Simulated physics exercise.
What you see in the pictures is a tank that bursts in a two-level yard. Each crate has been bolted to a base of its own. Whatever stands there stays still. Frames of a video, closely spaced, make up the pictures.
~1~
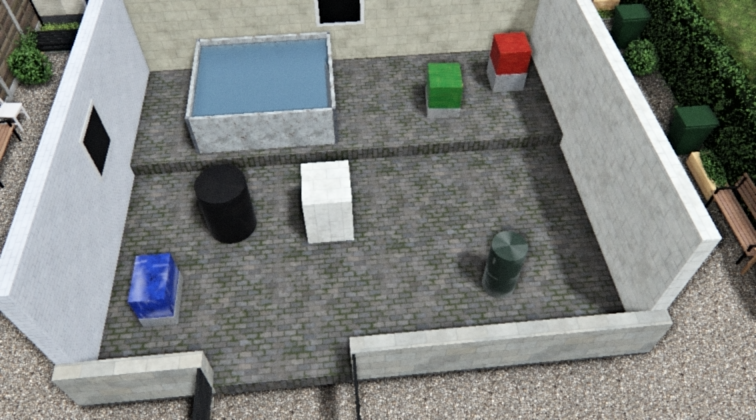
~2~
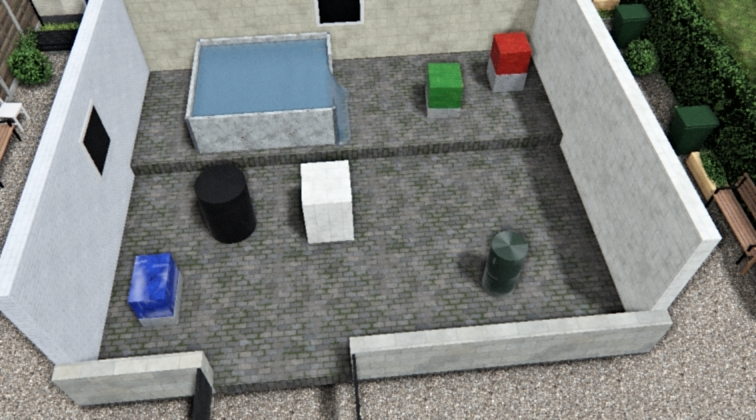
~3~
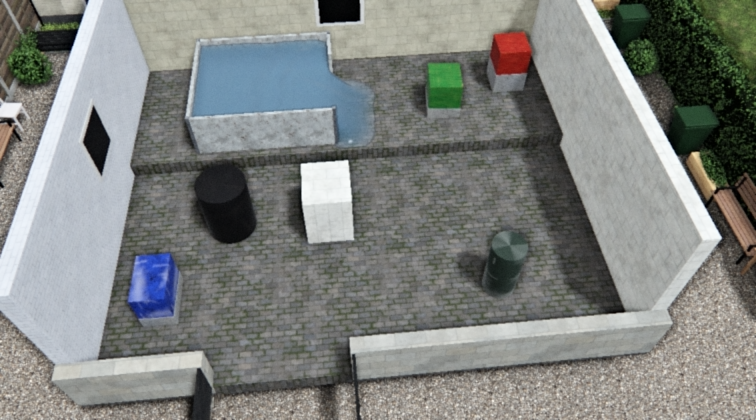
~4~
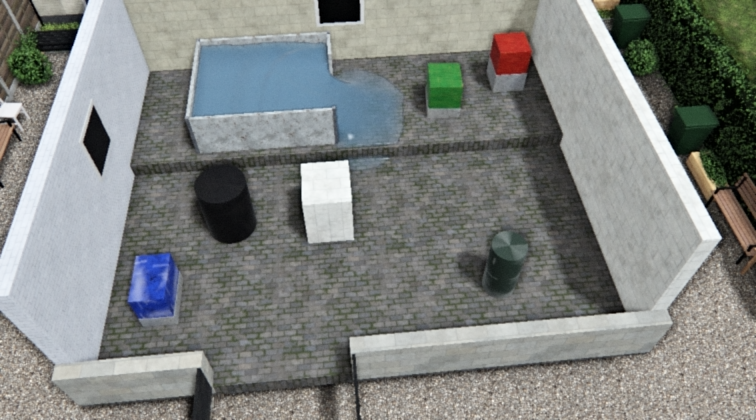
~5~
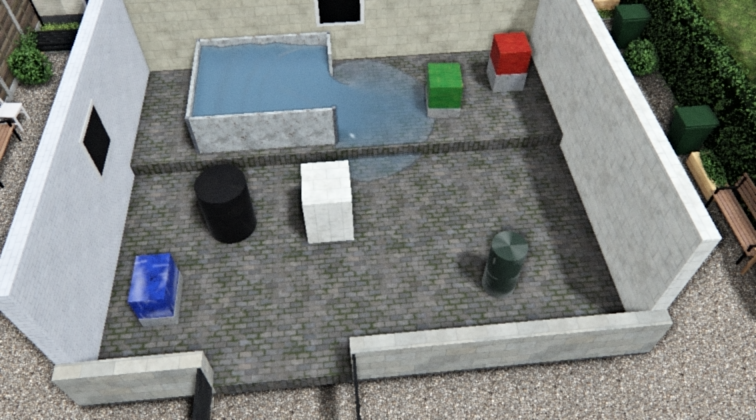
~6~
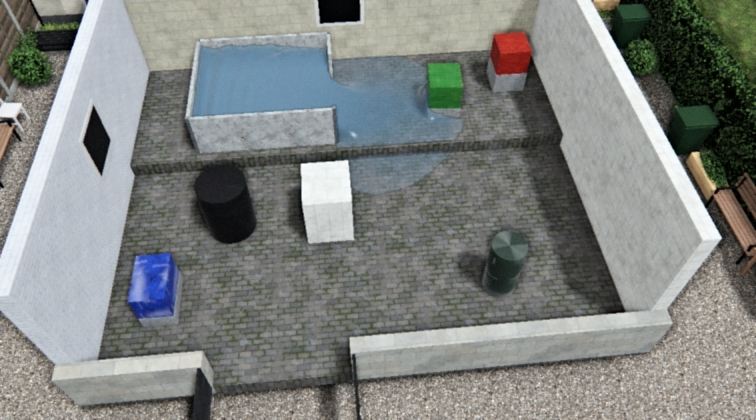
A walled, two-level paved yard is seen from high above, with a pale stone tank of blue water on the upper level at the back left. Green and red blocks sit at the back right, a black cylinder and a white block near the middle, a blue block at left, and a dark green barrel at right. The water starts still, then pours from the tank's right side, spreading across the paving to the green block and over the step, while the camera stays fixed.
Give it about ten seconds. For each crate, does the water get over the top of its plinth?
Result: The red crate sits high enough, the green crate sits too low, the blue crate sits high enough.
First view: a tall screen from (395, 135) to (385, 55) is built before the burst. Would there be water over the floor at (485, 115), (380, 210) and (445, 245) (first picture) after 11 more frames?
Taking the three spots in order: Spared, soaked, soaked.
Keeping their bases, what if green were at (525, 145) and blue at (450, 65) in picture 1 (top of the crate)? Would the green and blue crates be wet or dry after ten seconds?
The green one is drenched; the blue one is drenched.
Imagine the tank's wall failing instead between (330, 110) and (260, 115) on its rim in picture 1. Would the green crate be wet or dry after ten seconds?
As far as I can tell, the green one stays clear.
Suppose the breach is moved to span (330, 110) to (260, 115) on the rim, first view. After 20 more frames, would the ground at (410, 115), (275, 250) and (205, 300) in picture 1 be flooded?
Place one: Spared by the leak. Place two: Reached by the flood. Place three: Reached by the flood.
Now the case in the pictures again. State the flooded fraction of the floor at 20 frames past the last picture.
50 %.
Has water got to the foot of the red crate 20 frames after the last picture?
The red one is wet by then.
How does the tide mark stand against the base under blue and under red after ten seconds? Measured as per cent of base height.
Around 70 in a hundred for the first and 70 in a hundred for the second.
A moment on, water covers 25 % of the floor; the red crate water round its plinth, the green crate water round its plinth, the blue crate not reached.
Next, water covers 40 % of the floor; the red crate water round its plinth, the green crate water round its plinth, the blue crate not reached.
Then, water covers 50 % of the floor; the red crate water round its plinth, the green crate water round its plinth, the blue crate not reached.
Later, water covers 75 % of the floor; the red crate water round its plinth, the green crate water round its plinth, the blue crate water round its plinth.
In the end, water covers 95 % of the floor; the red crate stayed above the water, the green crate was topped, the blue crate stayed above the water.
